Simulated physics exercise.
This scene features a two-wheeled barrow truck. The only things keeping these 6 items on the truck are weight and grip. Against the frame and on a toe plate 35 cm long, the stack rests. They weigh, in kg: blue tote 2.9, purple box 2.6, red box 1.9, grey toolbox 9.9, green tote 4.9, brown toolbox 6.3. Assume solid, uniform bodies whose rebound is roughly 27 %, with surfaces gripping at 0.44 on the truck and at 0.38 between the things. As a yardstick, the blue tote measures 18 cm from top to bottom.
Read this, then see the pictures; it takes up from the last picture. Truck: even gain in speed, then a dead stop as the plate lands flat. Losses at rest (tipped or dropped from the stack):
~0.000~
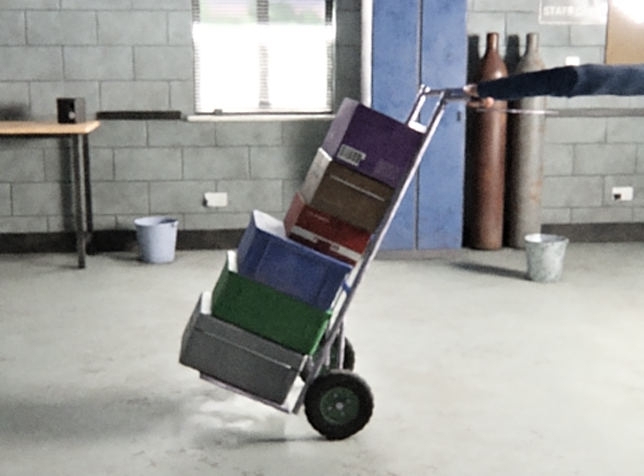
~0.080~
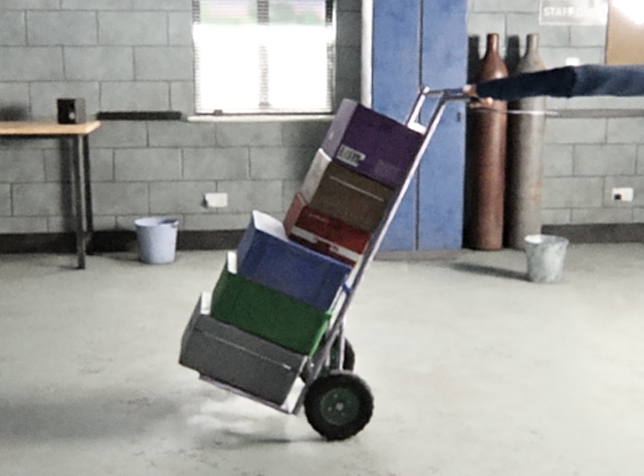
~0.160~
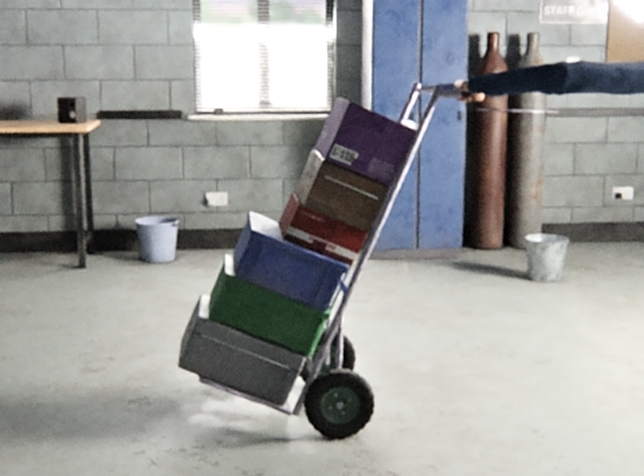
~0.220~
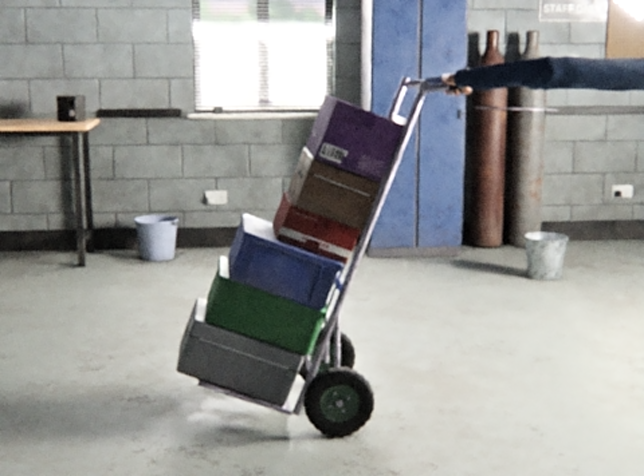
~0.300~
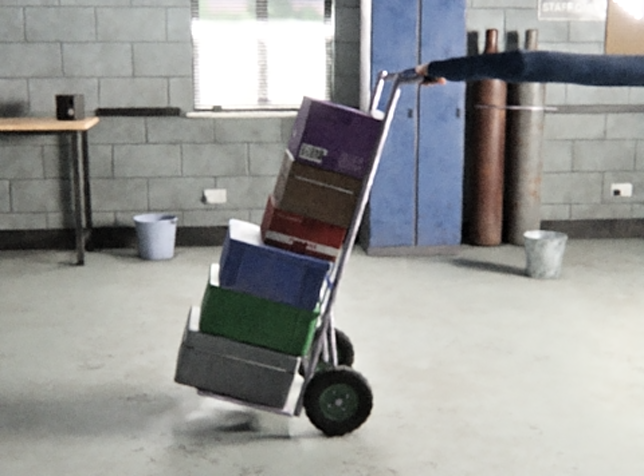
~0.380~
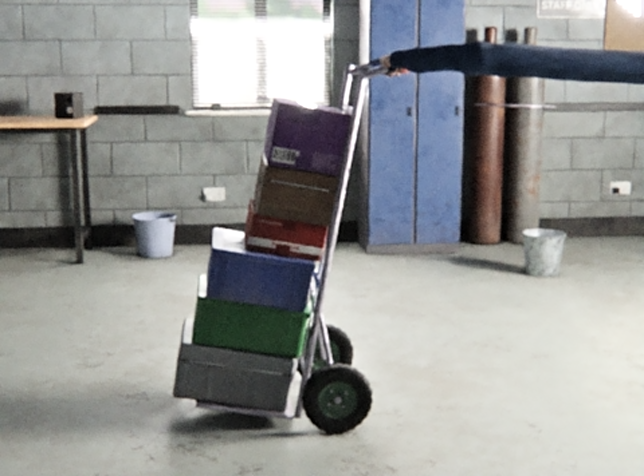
One.
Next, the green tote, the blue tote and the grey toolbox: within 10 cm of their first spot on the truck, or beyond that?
Well, the green tote remains where it was; the blue tote remains where it was; and the grey toolbox remains where it was.
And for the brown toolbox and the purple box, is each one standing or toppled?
Well, the brown toolbox holds steady, and the purple box tumbles down.
After 0.58 s, truck upright; purple box moved 12 cm near (223, 142); blue tote moved 2 cm near (232, 285); brown toolbox moved 8 cm.
After 0.98 s, truck upright; purple box 51° off its base near (130, 164); blue tote moved 3 cm near (229, 285); brown toolbox 18° off its base.
After 1.48 s, truck upright; purple box now dropped from the stack; blue tote moved 3 cm near (229, 285); brown toolbox moved 18 cm.
In the end (2.2 s), dropped from the stack, purple box; not toppled but over 10 cm from the start, brown toolbox; the other 4 under 10 cm from the start. At the end, from the last picture's camera, blue tote near (229, 285).
